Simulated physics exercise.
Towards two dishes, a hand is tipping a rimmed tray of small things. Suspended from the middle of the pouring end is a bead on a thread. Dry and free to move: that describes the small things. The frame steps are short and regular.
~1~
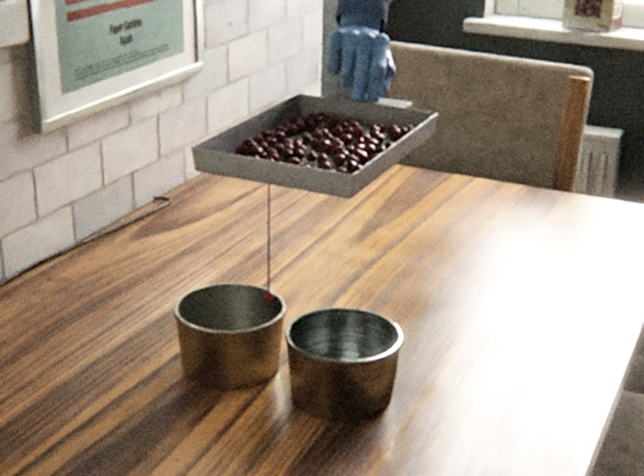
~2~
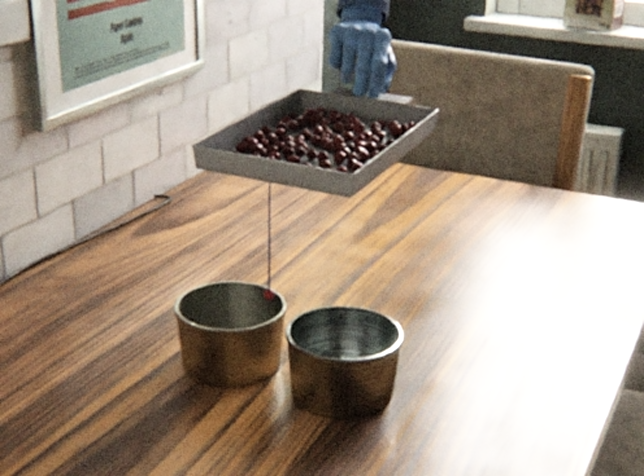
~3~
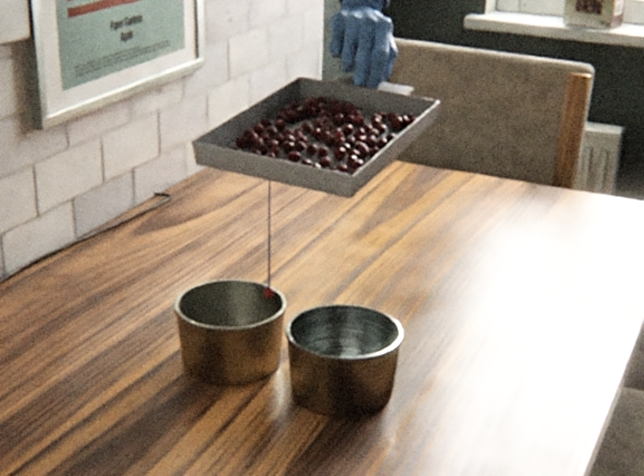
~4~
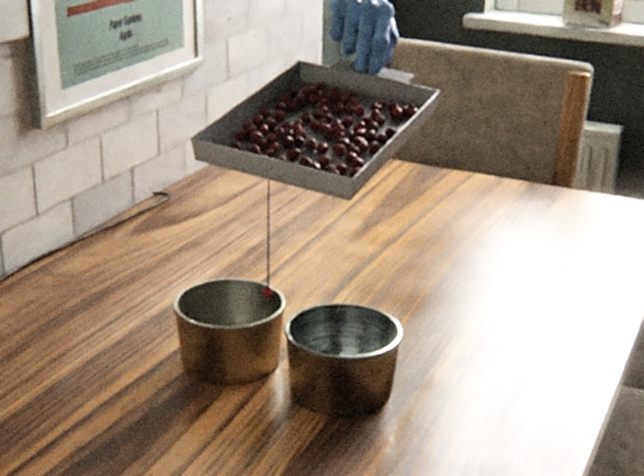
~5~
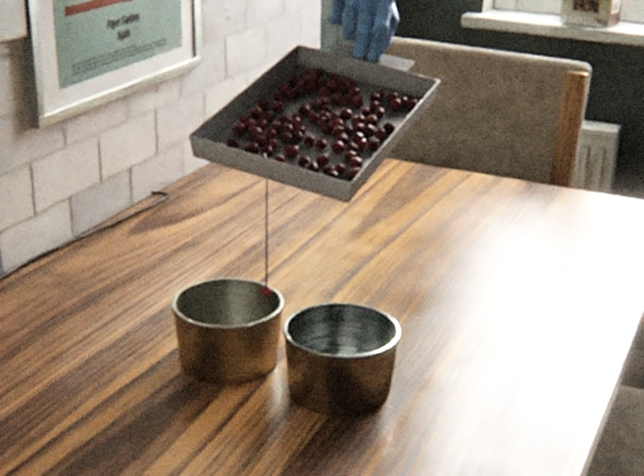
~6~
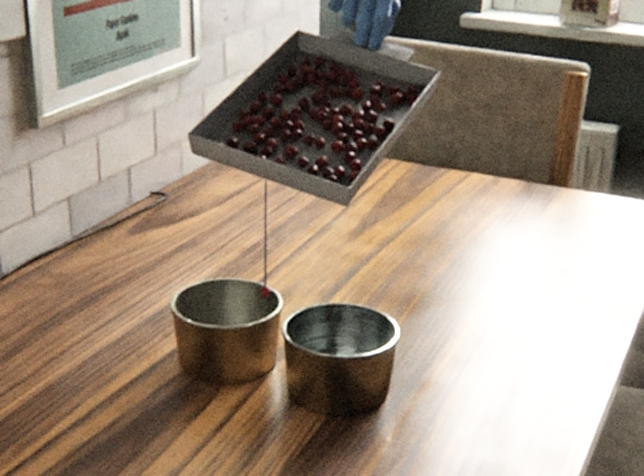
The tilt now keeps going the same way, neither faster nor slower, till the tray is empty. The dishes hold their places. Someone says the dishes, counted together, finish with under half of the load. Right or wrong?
Wrong, they hold over half.
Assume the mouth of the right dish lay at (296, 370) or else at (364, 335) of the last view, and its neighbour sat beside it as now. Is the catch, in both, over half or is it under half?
Taking them in turn, it's short of half and then beyond half.
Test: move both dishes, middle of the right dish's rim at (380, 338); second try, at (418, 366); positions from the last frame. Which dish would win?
First try: The right-side dish; second try: The left-side dish.
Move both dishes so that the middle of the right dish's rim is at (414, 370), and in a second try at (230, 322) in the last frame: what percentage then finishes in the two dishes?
Approximately 60 percent, followed by approximately 0 percent.
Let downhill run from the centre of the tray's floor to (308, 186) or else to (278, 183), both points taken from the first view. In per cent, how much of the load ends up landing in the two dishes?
The first comes to 60 %, while the second comes to 20 %.
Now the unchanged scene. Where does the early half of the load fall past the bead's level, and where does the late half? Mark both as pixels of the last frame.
The first part passes (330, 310); everything after passes (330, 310).
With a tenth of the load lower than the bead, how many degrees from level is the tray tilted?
110°.
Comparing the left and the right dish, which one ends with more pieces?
Fuller side: Right of the pair.
Shortly afterwards, tray tipped steeply; all but a few on the tray; only a few in the air.
Next, tray tipped past a quarter turn; all but a few on the tray; a little in the right dish; only a few outside both.
Some moments later, tray tipped past a quarter turn; the bulk in the right dish; a little outside both.
In the end, tray tipped past a quarter turn; the bulk in the right dish; none at all in the left dish; a little outside both.
